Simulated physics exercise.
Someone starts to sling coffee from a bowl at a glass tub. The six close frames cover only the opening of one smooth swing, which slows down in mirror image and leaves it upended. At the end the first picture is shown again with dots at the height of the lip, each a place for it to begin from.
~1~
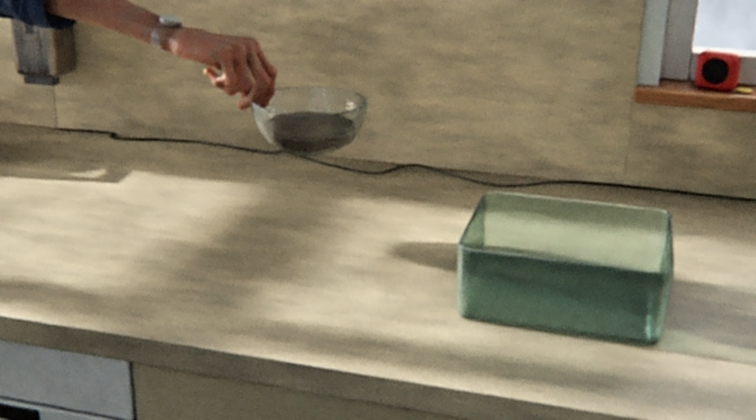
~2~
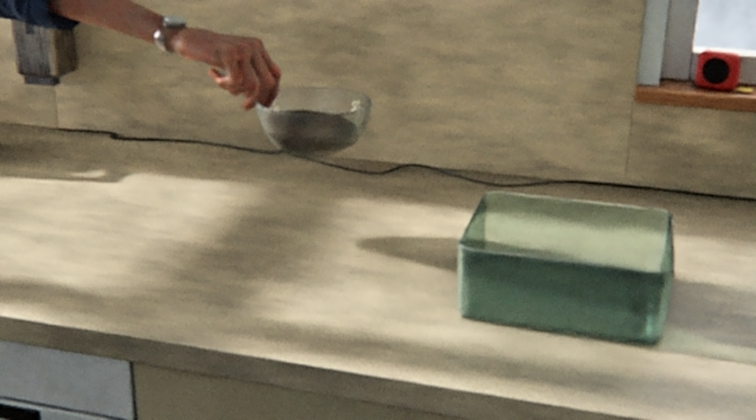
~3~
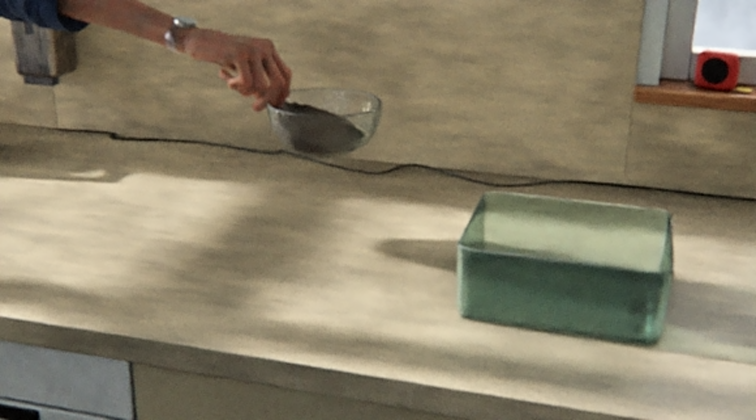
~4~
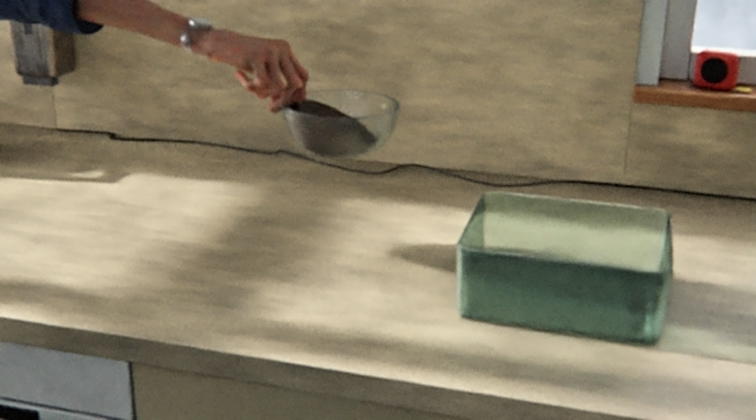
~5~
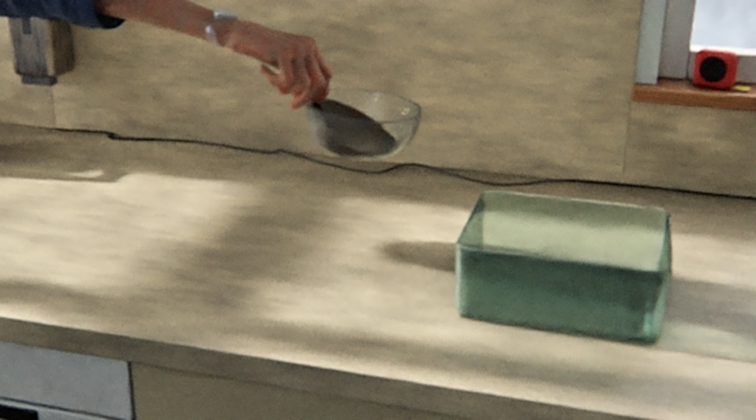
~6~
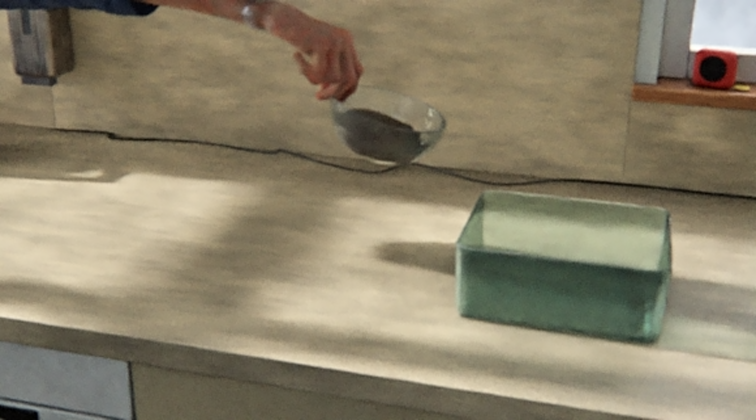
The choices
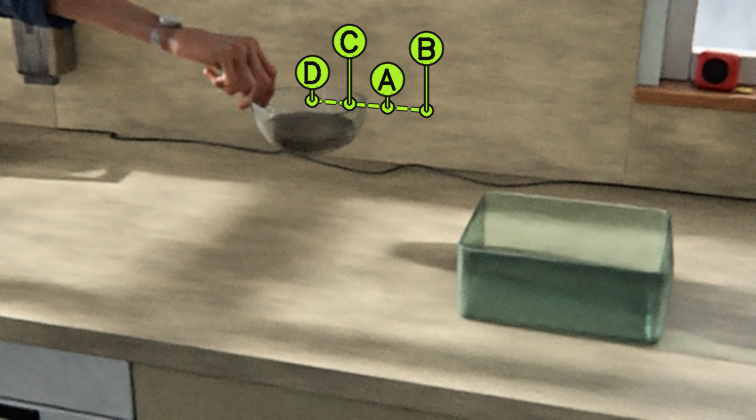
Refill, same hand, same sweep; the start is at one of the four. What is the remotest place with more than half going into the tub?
The limit is D.
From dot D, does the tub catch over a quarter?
Yes, it does.
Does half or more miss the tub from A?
No.
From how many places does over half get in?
All of them.
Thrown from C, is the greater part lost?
No, that is safe.
On the marked copy, A at (387, 107); B at (426, 110); C at (349, 103); D at (312, 100).
For dot A, about 95 % lands in the tub, 4 % falls short.
For dot B, about 90 % lands in the tub, 4 % falls short and 6 % goes beside or beyond.
For dot C, about 84 % lands in the tub, 8 % falls short and 8 % goes beside or beyond.
For dot D, about 66 % lands in the tub, 29 % falls short and 5 % goes beside or beyond.
